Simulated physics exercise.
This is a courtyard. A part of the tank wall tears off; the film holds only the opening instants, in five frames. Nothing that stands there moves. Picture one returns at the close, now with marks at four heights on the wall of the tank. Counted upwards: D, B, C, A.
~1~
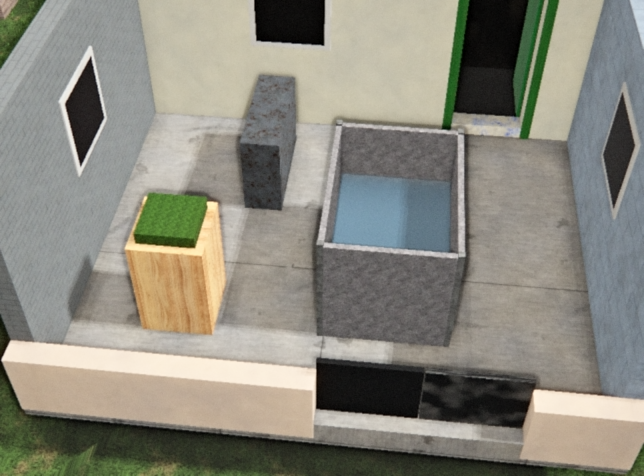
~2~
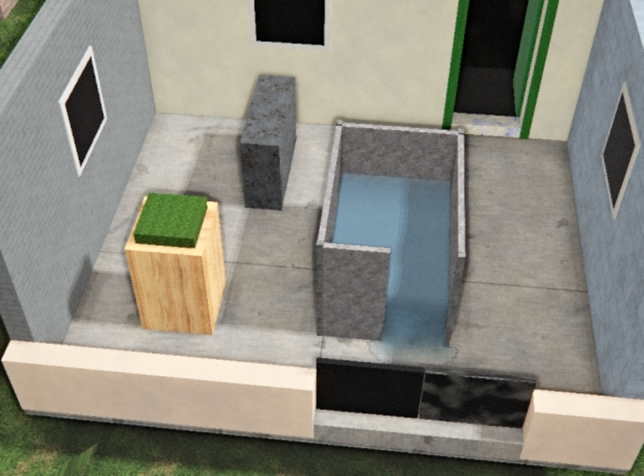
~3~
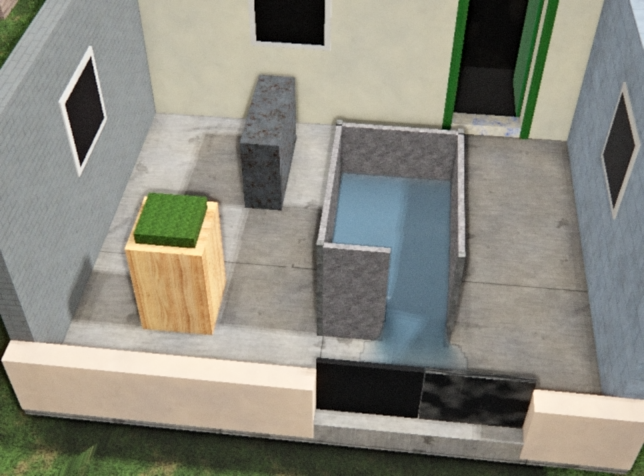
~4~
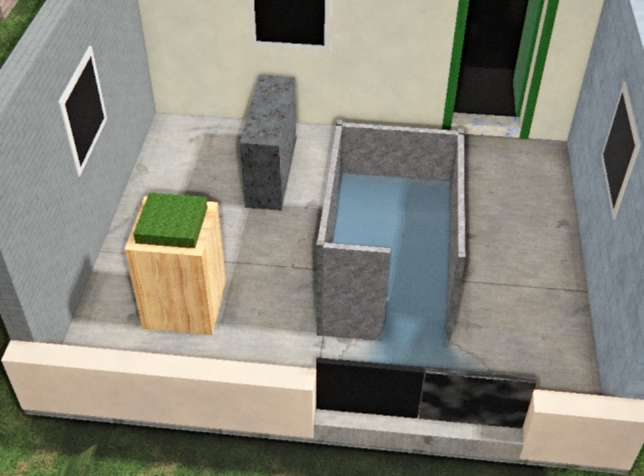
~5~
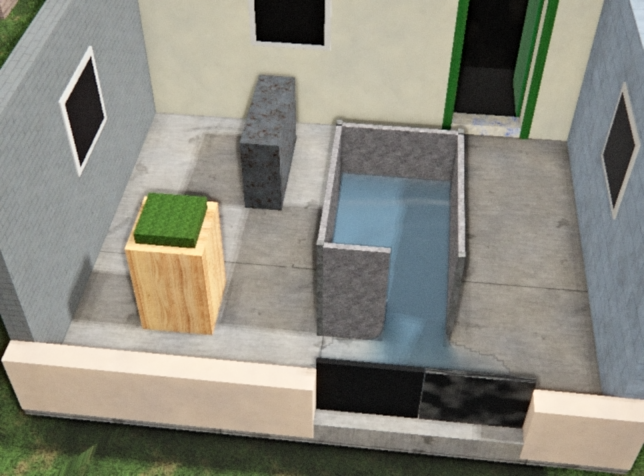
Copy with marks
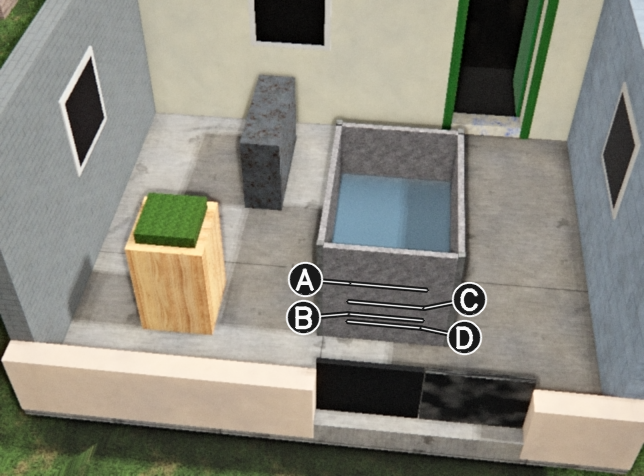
To begin with, water sits still in a gray stone tank in a walled courtyard, near a wooden block topped with green. Then the right part of the tank's front is open, and water runs out through the gap onto the paving, spreading gradually toward the low front wall.
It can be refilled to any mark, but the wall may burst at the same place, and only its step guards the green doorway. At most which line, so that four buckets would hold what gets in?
Level A just does it.
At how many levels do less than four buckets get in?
All four.
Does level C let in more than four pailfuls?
No, not at all.
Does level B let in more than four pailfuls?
No, not at all.
In white, A at (387, 286); B at (385, 317); C at (386, 304); D at (384, 324); from the bottom up D, B, C, A.
Choosing A, a splash gets over, under a bucket.
Choosing B, nothing gets over.
Choosing C, nothing gets over.
Choosing D, nothing gets over.
